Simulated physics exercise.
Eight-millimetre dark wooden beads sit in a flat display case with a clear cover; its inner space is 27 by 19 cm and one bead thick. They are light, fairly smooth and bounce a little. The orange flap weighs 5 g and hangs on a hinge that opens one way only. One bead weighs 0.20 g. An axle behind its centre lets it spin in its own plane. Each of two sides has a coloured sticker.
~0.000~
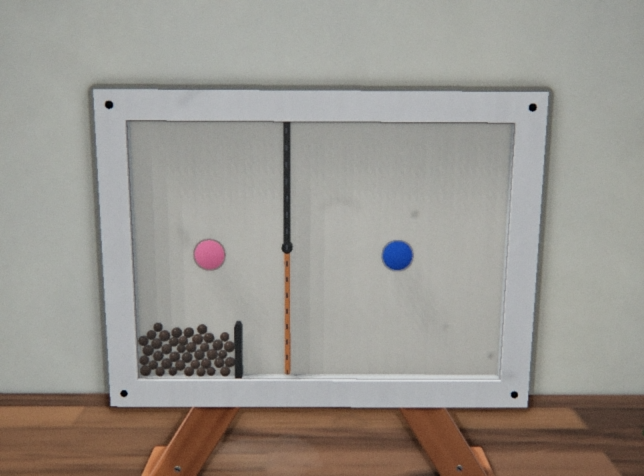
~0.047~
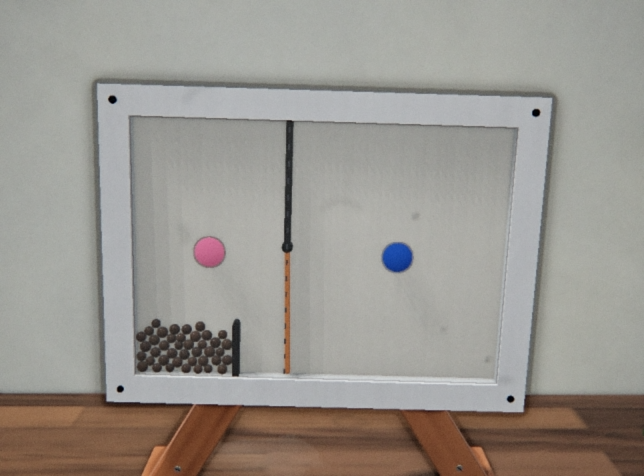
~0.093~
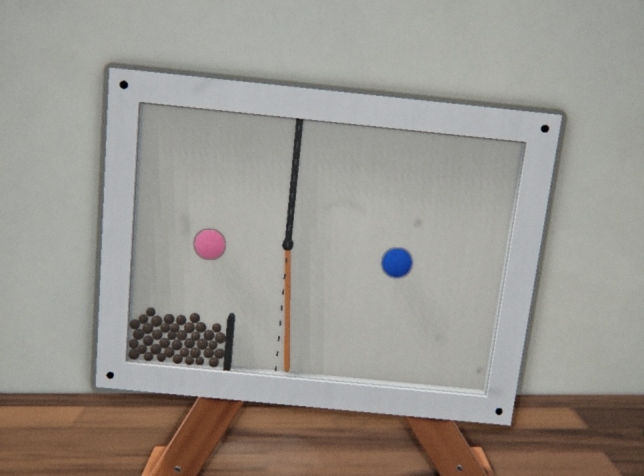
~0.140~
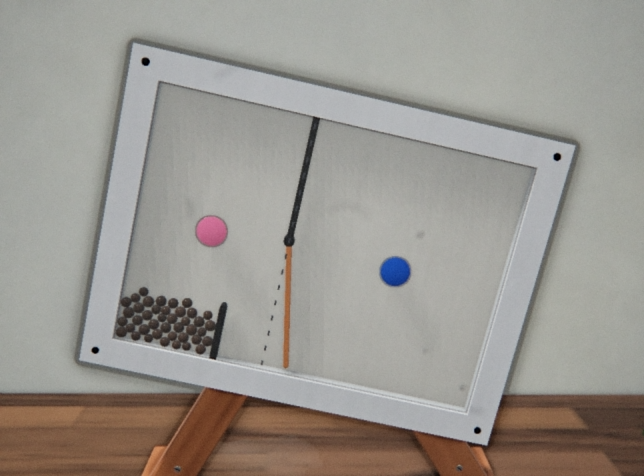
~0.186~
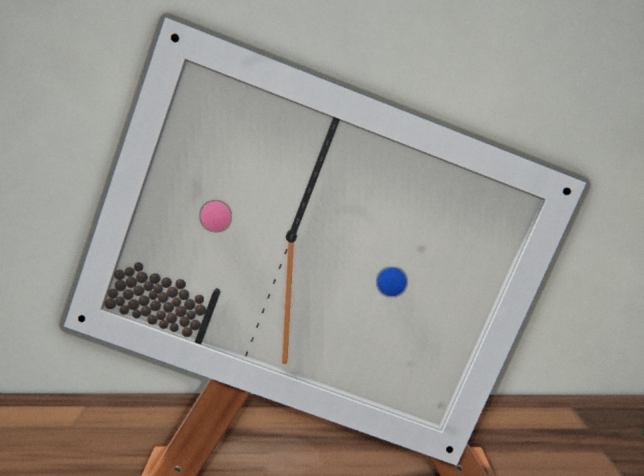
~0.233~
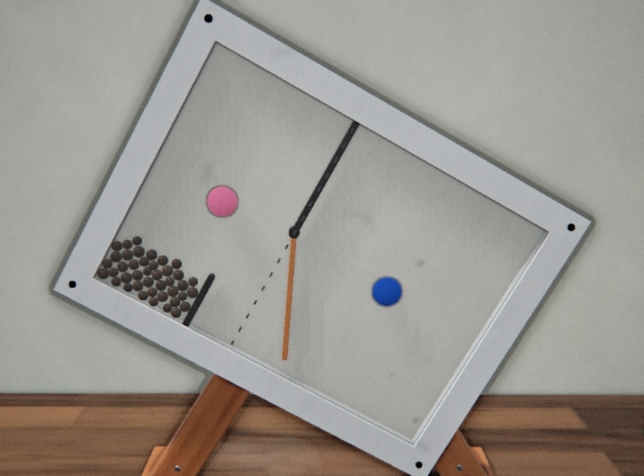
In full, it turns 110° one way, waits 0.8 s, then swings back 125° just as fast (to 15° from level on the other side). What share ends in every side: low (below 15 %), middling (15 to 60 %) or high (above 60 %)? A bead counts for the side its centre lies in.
Pink middling, blue high.
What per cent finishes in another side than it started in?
Some 70 per cent.
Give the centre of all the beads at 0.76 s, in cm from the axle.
Some 2 cm left and 5 cm above.
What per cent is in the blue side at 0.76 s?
About 20 per cent.
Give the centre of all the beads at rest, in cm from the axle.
Some 4 cm right and 8 cm below.
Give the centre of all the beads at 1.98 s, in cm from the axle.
Some 6 cm right and 2 cm below.
After 0.76 s, it stands 110° clockwise; the beads' middle is 2 cm left of and 5 cm above the centre; pink 80 %, blue 20 %; orange flap open 86°.
After 1.98 s, it stands 47° clockwise; the beads' middle is 6 cm right of and 2 cm below the centre; pink 45 %, blue 55 %; orange flap open 56°.
After 2.40 s, it stands 15° anticlockwise; the beads' middle is 6 cm right of and 7 cm below the centre; pink 30 %, blue 70 %; orange flap open 15°.
Settled by 3.2 s, it stands 15° anticlockwise; pink 30 %, blue 70 %; orange flap open 13°.
